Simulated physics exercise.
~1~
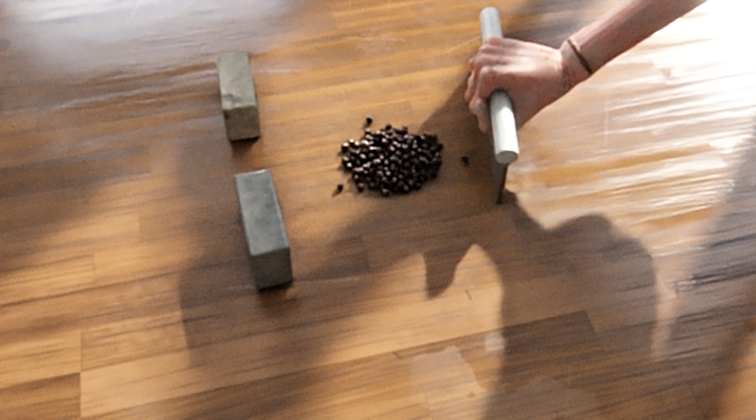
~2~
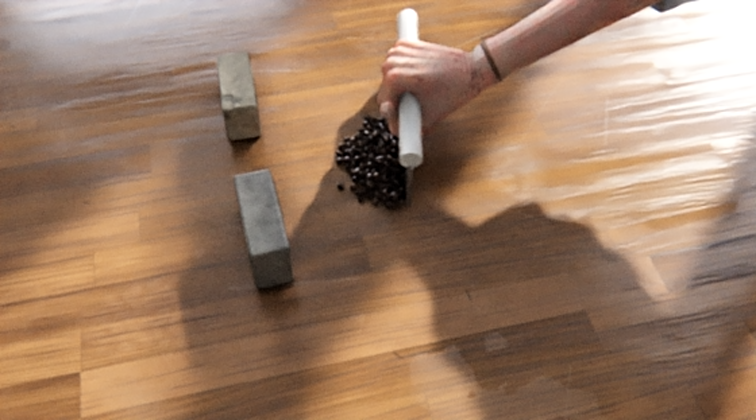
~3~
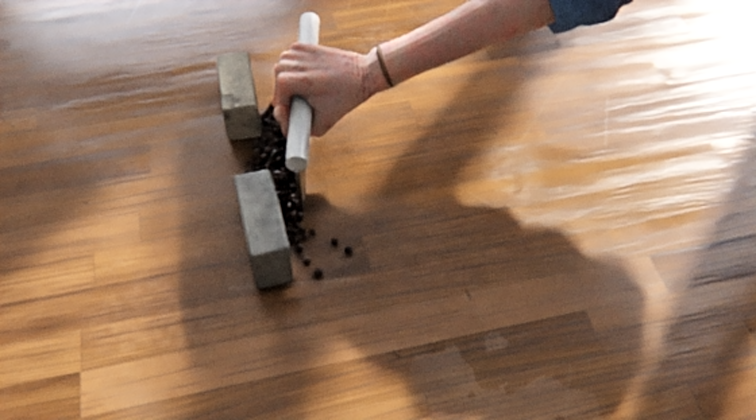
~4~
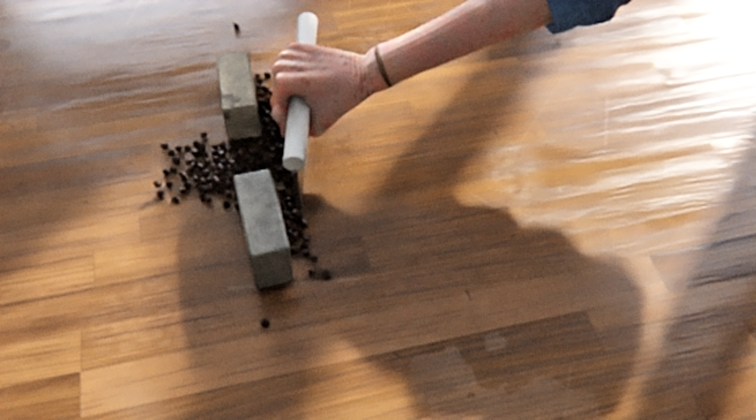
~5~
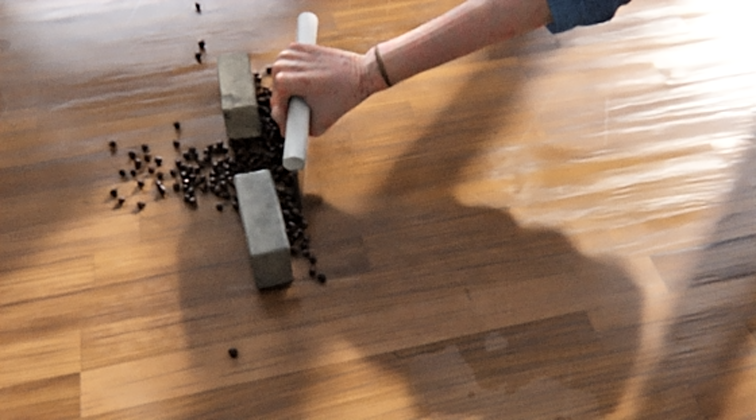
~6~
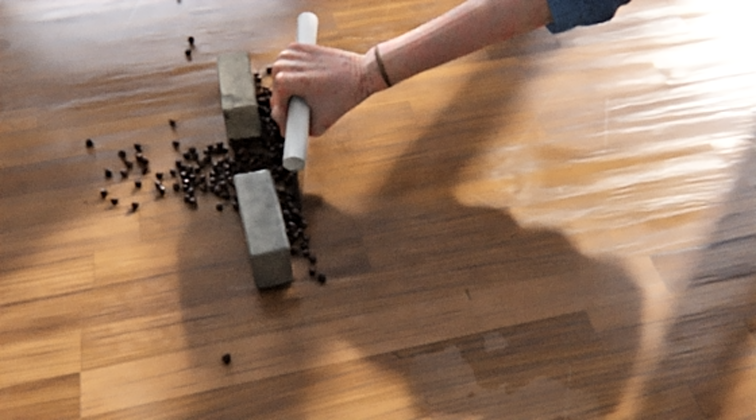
On a glossy wooden floor seen from above at a slant, sunlight and broad shadows fall across the boards. Two grey blocks stand at left with a gap between them, and a loose pile of dark coffee beans lies to their right. A hand reaching in from the upper right grips a pale rod-topped scraper and sweeps it left into the pile. The beans bunch up against the blocks as the scraper stops just short of them. Many spill through the gap and scatter leftward, while many others stay packed between scraper and blocks.
